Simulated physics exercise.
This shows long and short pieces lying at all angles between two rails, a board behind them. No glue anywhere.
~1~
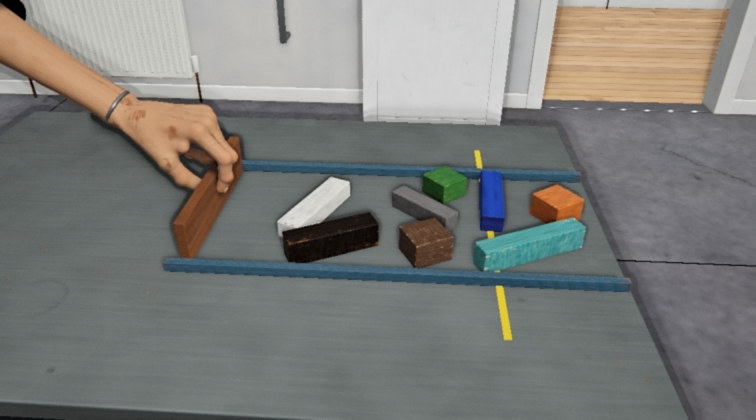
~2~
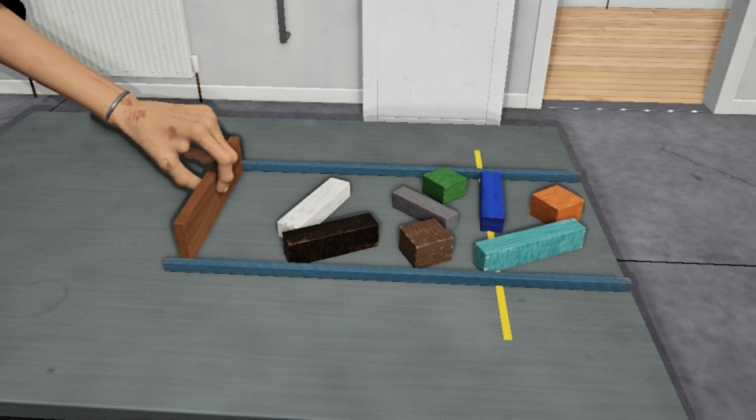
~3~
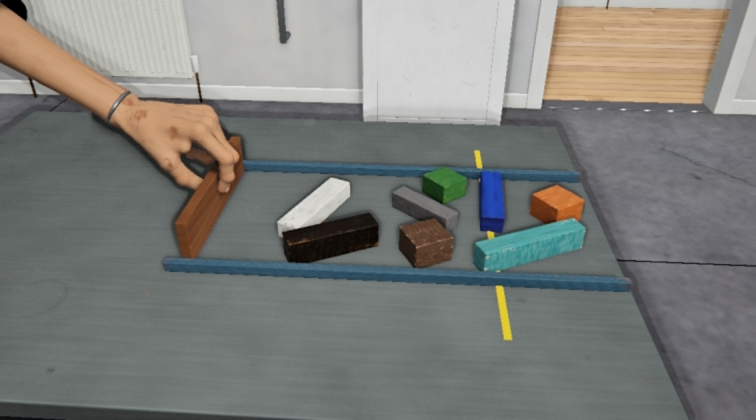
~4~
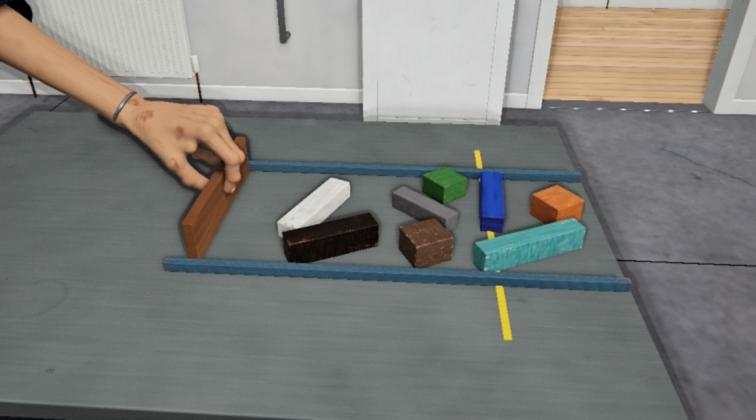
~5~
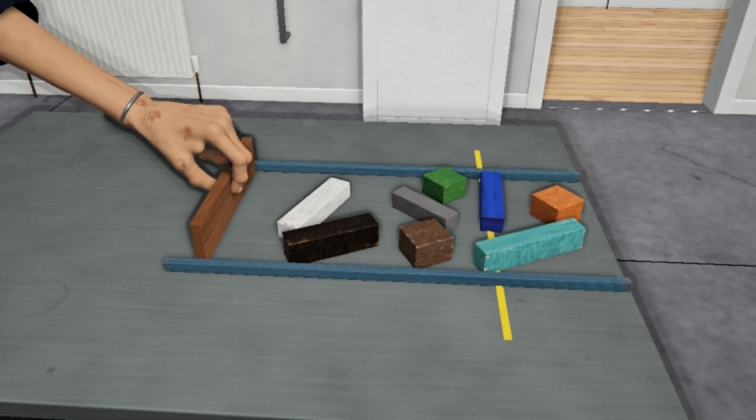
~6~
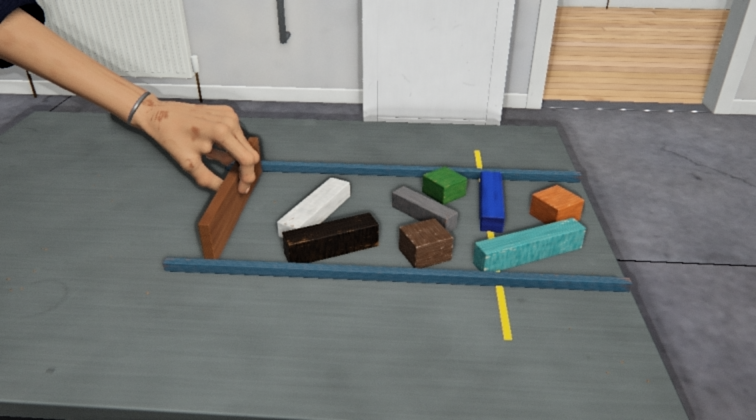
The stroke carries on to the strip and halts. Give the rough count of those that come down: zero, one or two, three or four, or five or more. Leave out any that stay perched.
Outcome: The number that fall off is zero.
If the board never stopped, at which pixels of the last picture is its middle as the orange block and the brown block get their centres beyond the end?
About (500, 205), and (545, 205) for the other.
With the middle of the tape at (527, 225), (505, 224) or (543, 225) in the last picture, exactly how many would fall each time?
Try by try, 2, 2 and 3.
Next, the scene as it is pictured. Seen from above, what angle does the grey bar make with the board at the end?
About 30°.
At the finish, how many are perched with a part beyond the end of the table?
The number is 2.
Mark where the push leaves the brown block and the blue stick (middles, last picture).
The brown block at (564, 254), the blue stick at (549, 198).
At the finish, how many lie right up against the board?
That makes 3.
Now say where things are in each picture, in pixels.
The first frame shows orange block (556, 207); turquoise bar (530, 245); blue stick (491, 200); board (213, 193); tape (489, 223).
The second frame shows turquoise bar (530, 246); brown block (425, 243).
The third frame shows blue stick (491, 200); green block (444, 185).
The fourth frame shows orange block (556, 207); white bar (316, 208).
The fifth frame shows turquoise bar (530, 246); grey bar (424, 209).
The sixth frame shows orange block (556, 207); turquoise bar (530, 246); blue stick (491, 200); board (234, 194); tape (489, 223).
A little later, none off yet; orange block at rest near (556, 207); turquoise bar at rest near (530, 246); blue stick at rest near (491, 200).
When it is over, the number that fall off is zero.
